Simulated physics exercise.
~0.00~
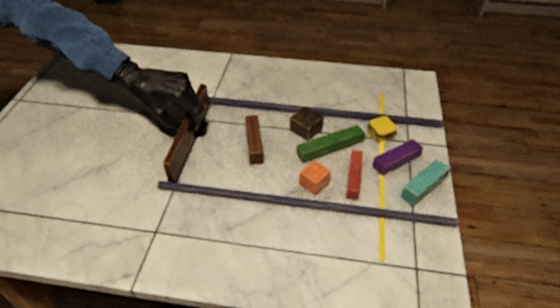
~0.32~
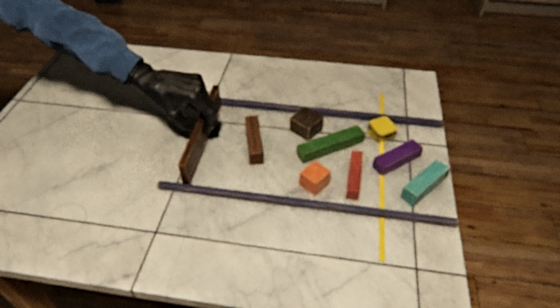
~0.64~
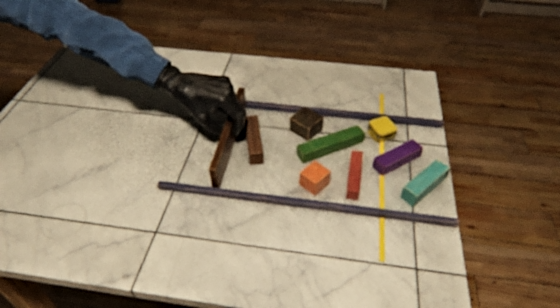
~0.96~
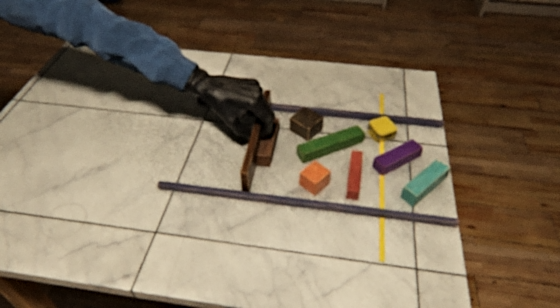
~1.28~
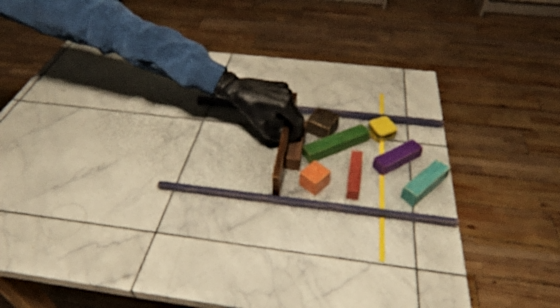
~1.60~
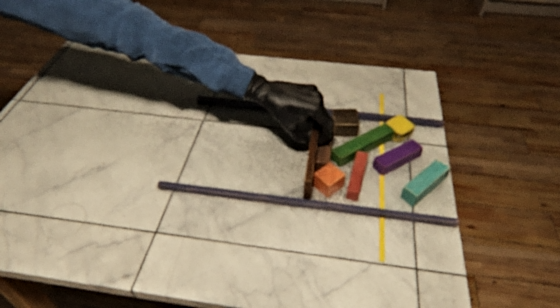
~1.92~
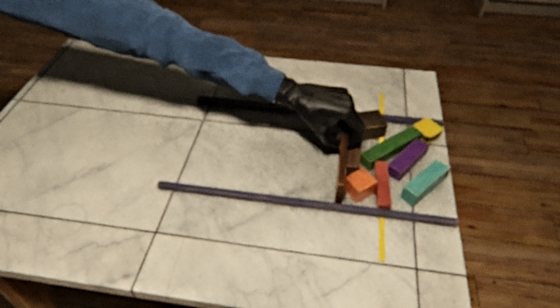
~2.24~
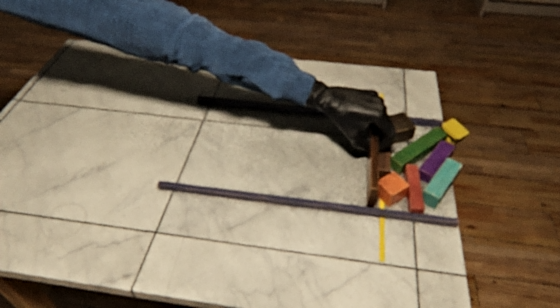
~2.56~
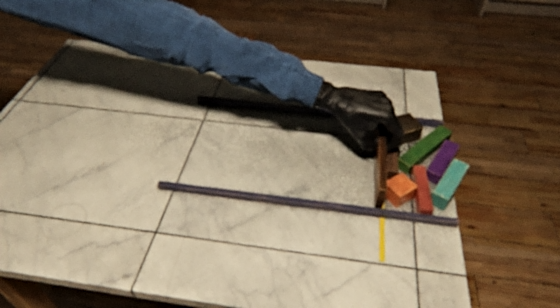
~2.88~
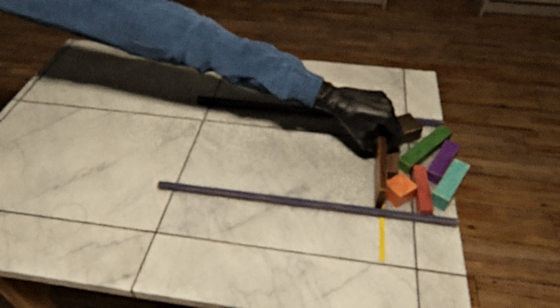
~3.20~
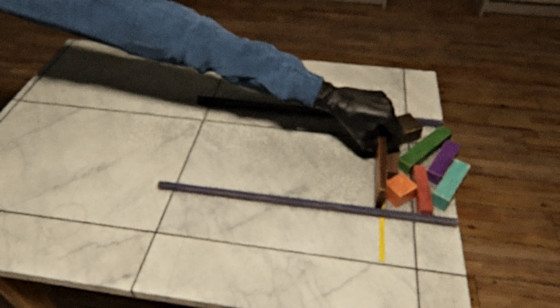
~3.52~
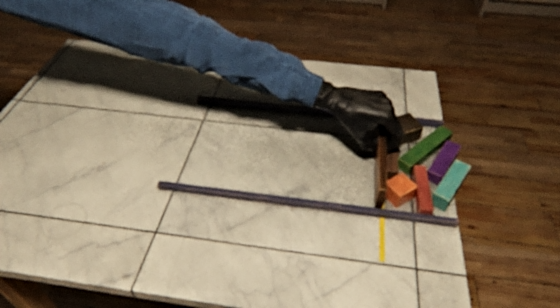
A black-gloved hand slides an upright brown board to the right across a marble-patterned tabletop, between two dark rails. The board meets a brown stick first and carries it along toward the other scattered pieces. Soon the dark block, green bar and orange block are moving too, and the red, yellow, purple and turquoise pieces join the bunching group. The hand keeps pushing until the board reaches the yellow tape line, and the yellow piece drops out of sight past the table's end. The board then stops, with the remaining pieces crowded at the right edge, motionless.
